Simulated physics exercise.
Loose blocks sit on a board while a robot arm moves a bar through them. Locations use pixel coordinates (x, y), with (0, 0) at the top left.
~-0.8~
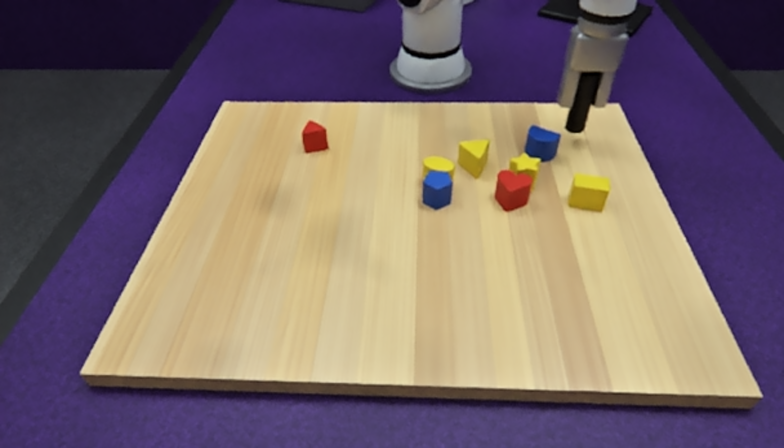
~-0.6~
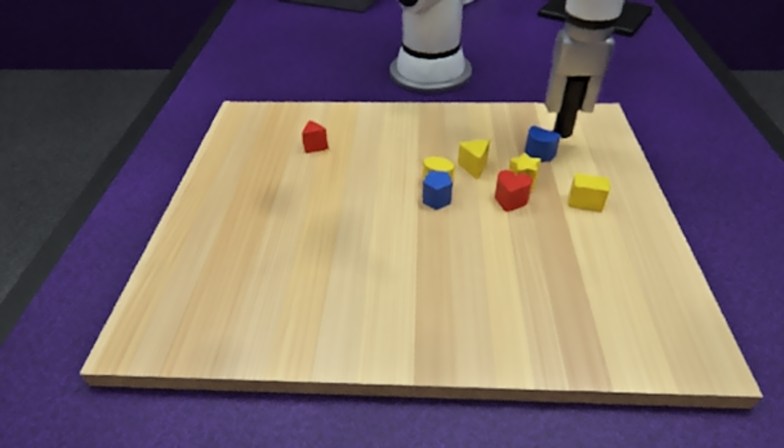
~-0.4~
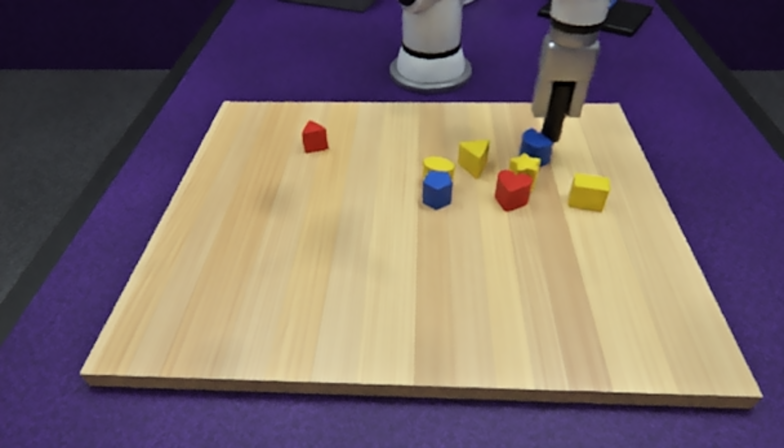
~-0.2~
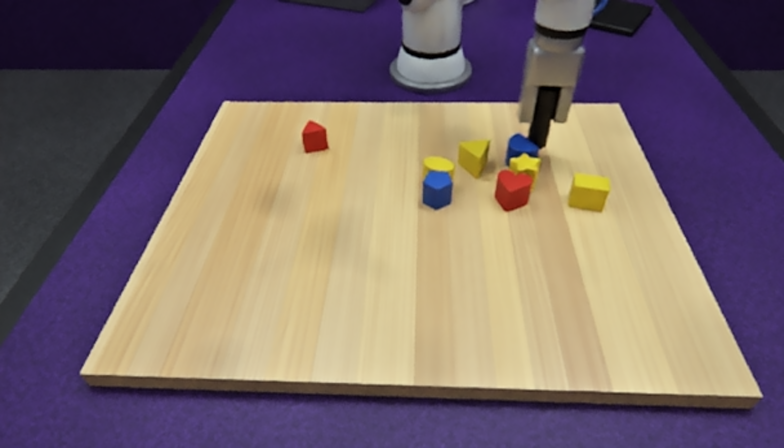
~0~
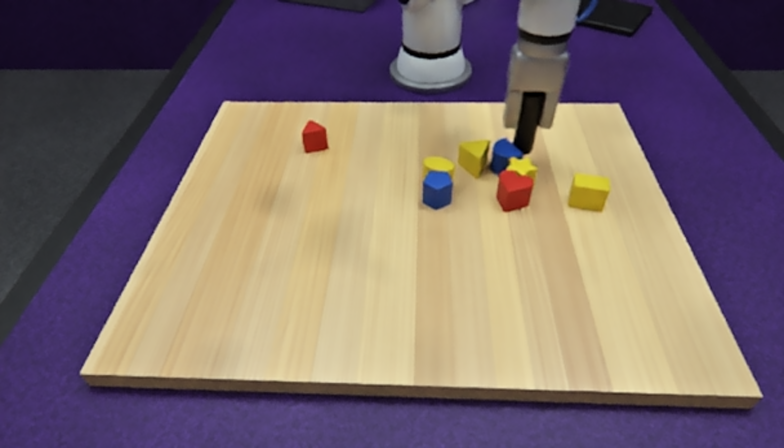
At the start, a robot arm holds a dark bar near a blue block at the upper right of a wooden board scattered with red, yellow and blue blocks. The bar moves left and pushes the blue block toward the yellow triangular piece, and the yellow star shifts slightly.
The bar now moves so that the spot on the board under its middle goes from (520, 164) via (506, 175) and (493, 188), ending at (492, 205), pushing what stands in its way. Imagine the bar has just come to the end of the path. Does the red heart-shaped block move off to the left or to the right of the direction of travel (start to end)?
It's going to go left.
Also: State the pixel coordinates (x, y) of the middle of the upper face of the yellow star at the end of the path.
Its top middle: (498, 199).
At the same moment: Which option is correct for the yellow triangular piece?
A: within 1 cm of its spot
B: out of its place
B - out of its place.
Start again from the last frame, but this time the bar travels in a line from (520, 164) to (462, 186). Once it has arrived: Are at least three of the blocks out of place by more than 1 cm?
It seems so.
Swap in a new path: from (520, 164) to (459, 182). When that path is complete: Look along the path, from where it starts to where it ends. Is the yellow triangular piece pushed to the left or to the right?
The shift is rightward.
On the path given first. One third of the way, bar at (508, 161); yellow triangular piece at (468, 146); blue D-shaped block at (488, 154), turned 35° clockwise; red heart-shaped block at (516, 187), turned 25° anticlockwise; yellow star at (509, 170), turned 35° anticlockwise.
Two thirds of the way, bar at (496, 174); yellow triangular piece at (464, 146), turned 20° clockwise; blue D-shaped block at (479, 158), turned 55° clockwise; red heart-shaped block at (520, 197), turned 55° anticlockwise; yellow star at (502, 183), turned 65° anticlockwise.
At the end, bar at (495, 191); yellow triangular piece at (464, 146), turned 20° clockwise; blue D-shaped block at (479, 158), turned 55° clockwise; red heart-shaped block at (524, 205), turned 95° anticlockwise; yellow star at (498, 199), turned 70° anticlockwise.
